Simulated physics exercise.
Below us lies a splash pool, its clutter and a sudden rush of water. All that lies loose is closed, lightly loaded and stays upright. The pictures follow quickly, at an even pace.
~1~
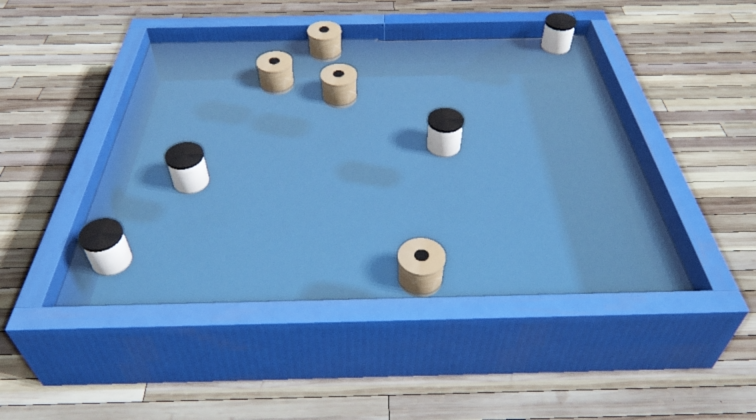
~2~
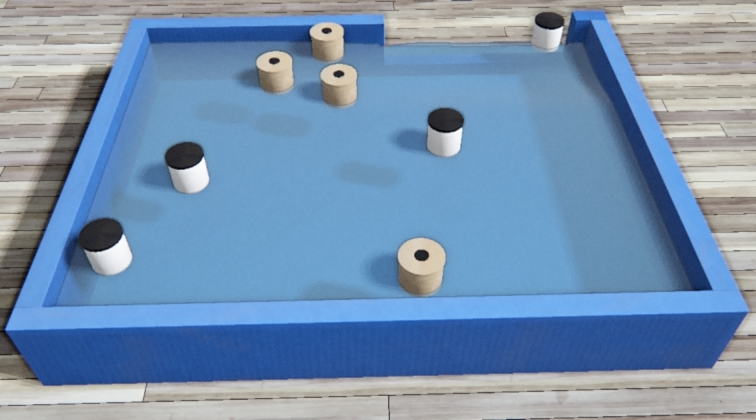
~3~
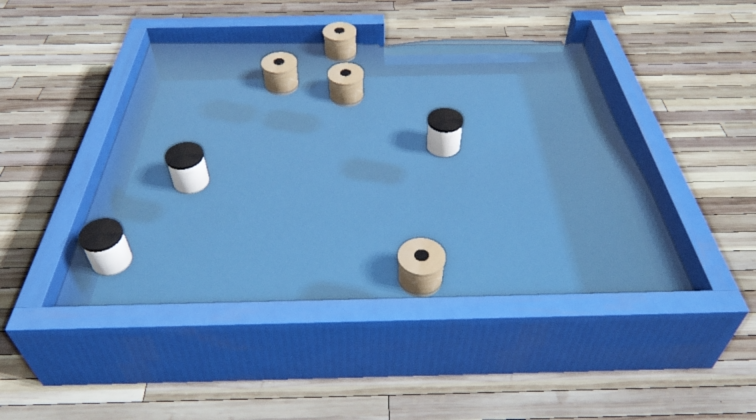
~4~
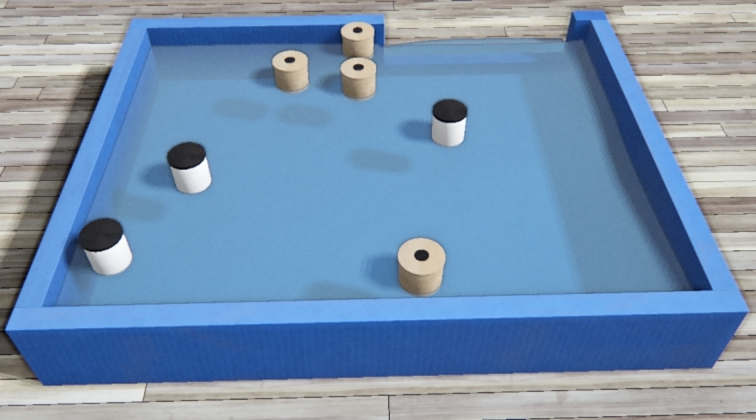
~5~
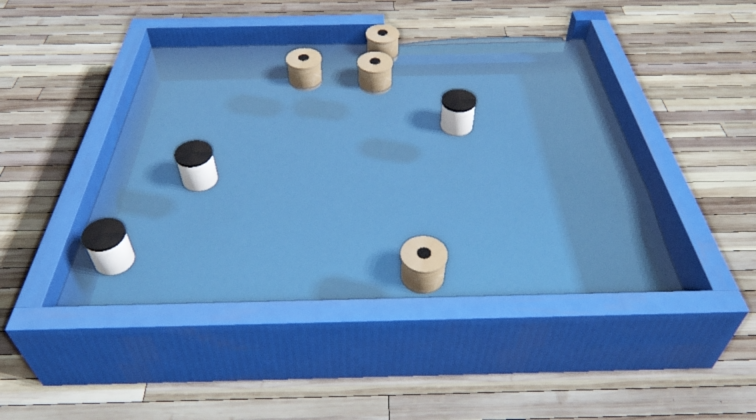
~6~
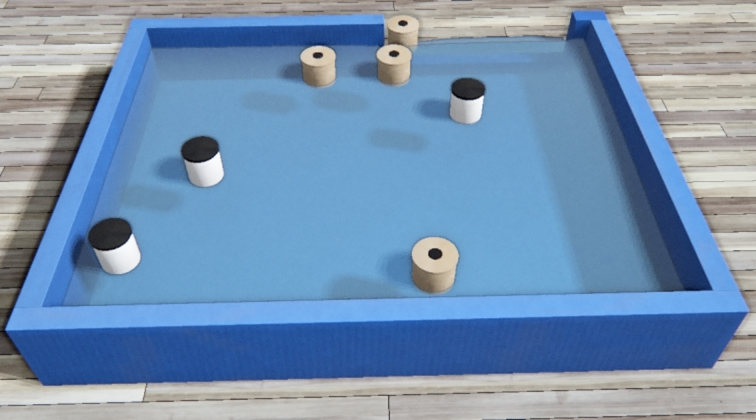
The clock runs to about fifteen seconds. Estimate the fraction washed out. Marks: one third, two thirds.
It is one to two thirds.
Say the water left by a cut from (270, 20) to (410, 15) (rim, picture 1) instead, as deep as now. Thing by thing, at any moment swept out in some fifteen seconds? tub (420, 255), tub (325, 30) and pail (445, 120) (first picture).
As listed: Still in, washed out, gone.
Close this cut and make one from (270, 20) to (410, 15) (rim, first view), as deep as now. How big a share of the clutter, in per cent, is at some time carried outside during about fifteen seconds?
Close to 50 %.
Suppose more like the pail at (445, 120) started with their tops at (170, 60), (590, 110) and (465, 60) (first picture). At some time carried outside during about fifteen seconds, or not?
One after the other: Kept in, out, carried outside.
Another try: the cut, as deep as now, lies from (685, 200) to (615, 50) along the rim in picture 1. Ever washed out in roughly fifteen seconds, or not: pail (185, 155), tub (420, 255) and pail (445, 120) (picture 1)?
One after the other: Inside, washed out, gone.
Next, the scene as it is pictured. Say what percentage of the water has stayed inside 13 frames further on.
About 64 per cent.
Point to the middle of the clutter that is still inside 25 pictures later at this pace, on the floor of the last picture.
Around (306, 239).
A moment on, 2 of 8 are out; 6 afloat.
Next, 5 of 8 are out; 3 afloat.
Later, 5 of 8 are out; 3 afloat.
In the end, 5 of 8 are out; 3 afloat.
